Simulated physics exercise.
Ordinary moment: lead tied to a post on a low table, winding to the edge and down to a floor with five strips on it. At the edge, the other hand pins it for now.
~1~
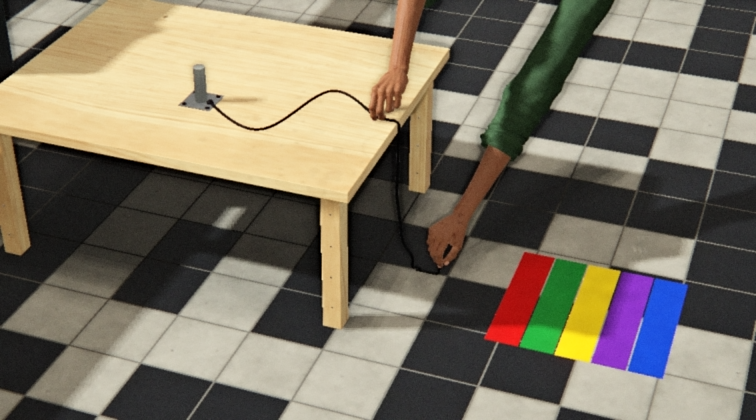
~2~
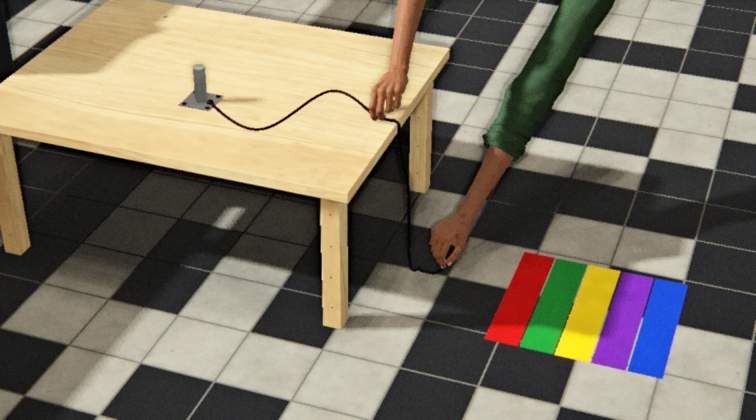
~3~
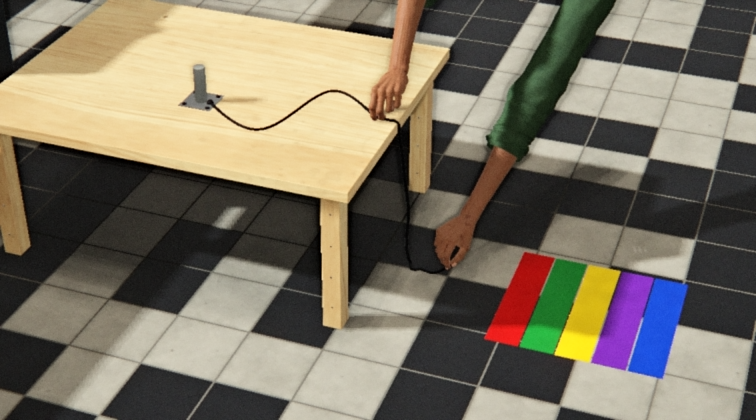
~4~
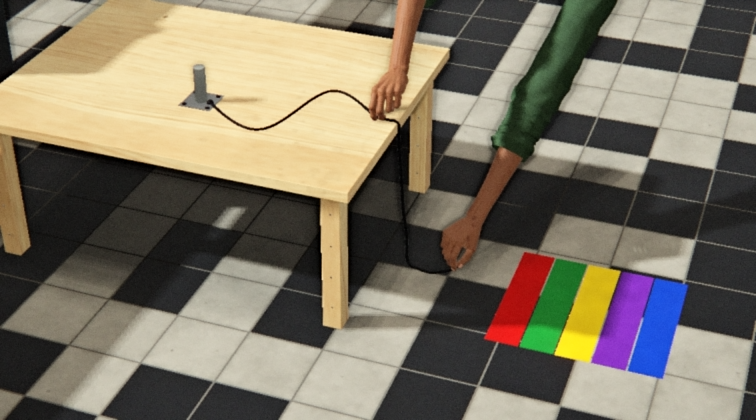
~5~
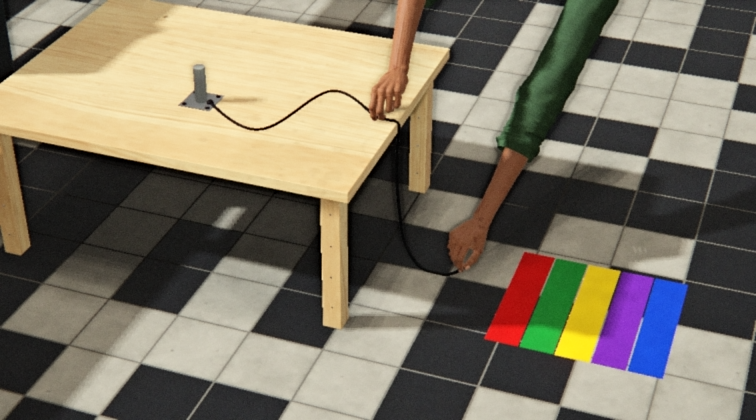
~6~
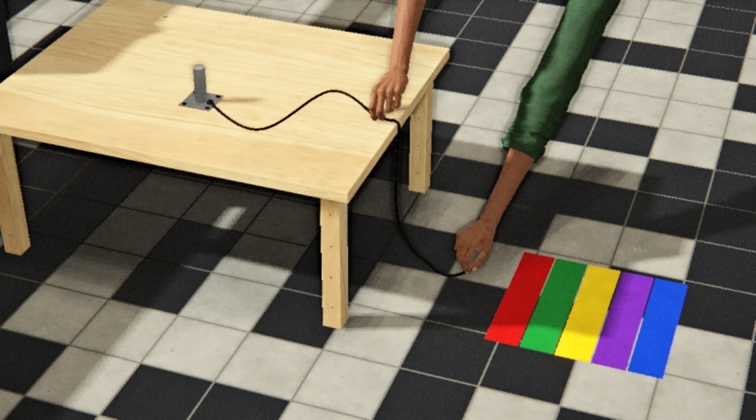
A room with a black and white checkered tile floor is seen from above at an angle, in a still view. A pale wooden table at left holds a small grey post with a black cord winding to the edge, where one hand pins it, and red, green, yellow, purple and blue strips lie at lower right. Near the floor, a green-sleeved arm's hand draws the cord's end slightly rightward, and the hanging length shifts a little.
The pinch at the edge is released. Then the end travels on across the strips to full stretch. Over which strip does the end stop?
Over the blue strip.
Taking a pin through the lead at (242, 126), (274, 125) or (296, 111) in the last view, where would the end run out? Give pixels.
(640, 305), (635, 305), (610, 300).
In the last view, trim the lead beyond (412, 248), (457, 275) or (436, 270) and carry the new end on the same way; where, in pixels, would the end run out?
In that order: (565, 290), (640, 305) and (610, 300).
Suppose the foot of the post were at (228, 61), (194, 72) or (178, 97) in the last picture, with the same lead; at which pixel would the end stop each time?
The three places are (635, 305), (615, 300) and (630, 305), in that order.
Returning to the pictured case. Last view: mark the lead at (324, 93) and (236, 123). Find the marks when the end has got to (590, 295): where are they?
Mark one about (382, 124), mark two about (259, 108).
Early on, end near (590, 295); over yellow.
Midway, end near (635, 304); over purple.
At the end of the slack, end near (661, 309); over blue. It gets as far as the blue strip.
